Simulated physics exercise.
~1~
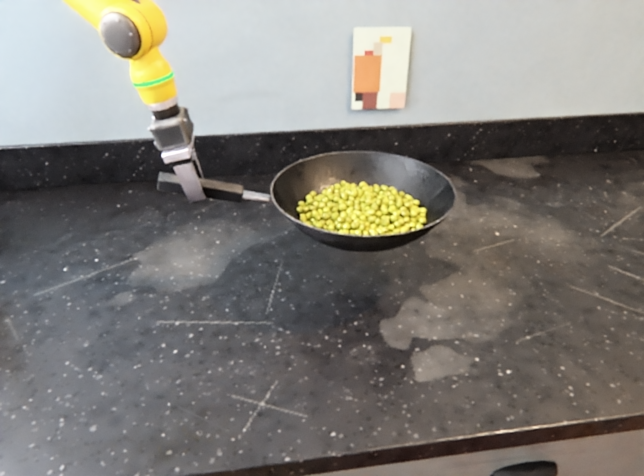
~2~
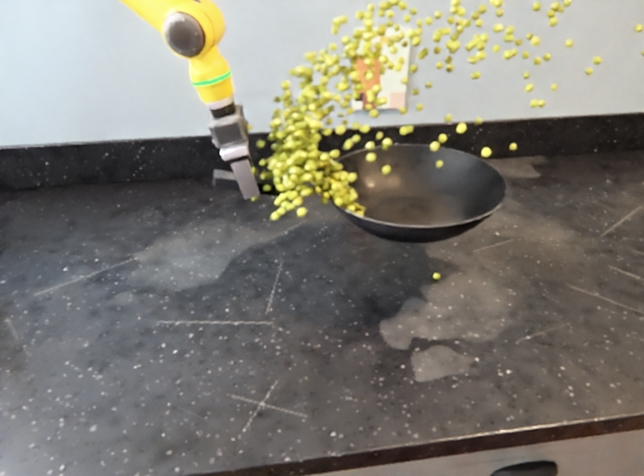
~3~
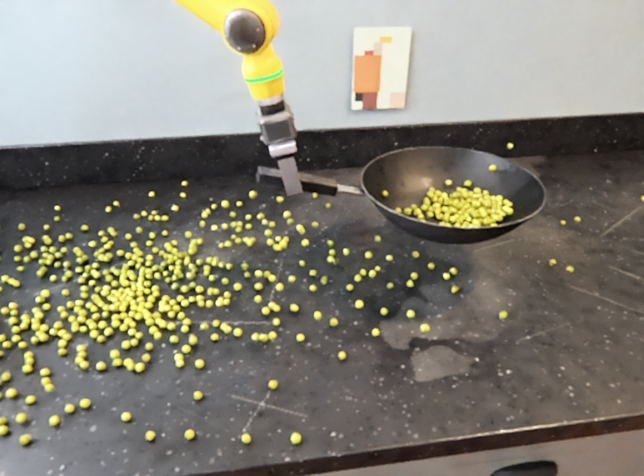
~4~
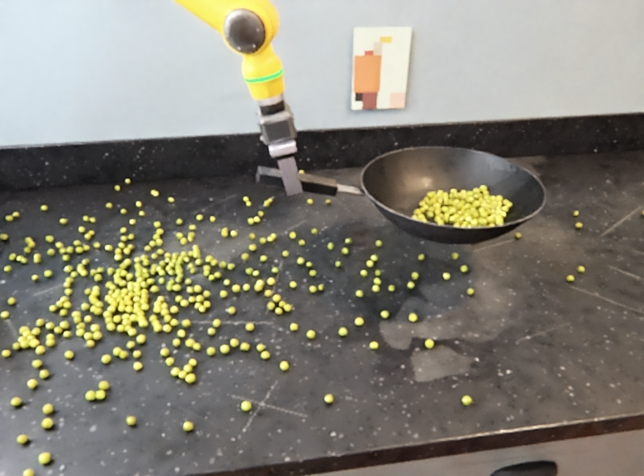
Yellow robot arm jerking a black wok rightward, flinging green beads into the air and leaving most scattered across the dark countertop.
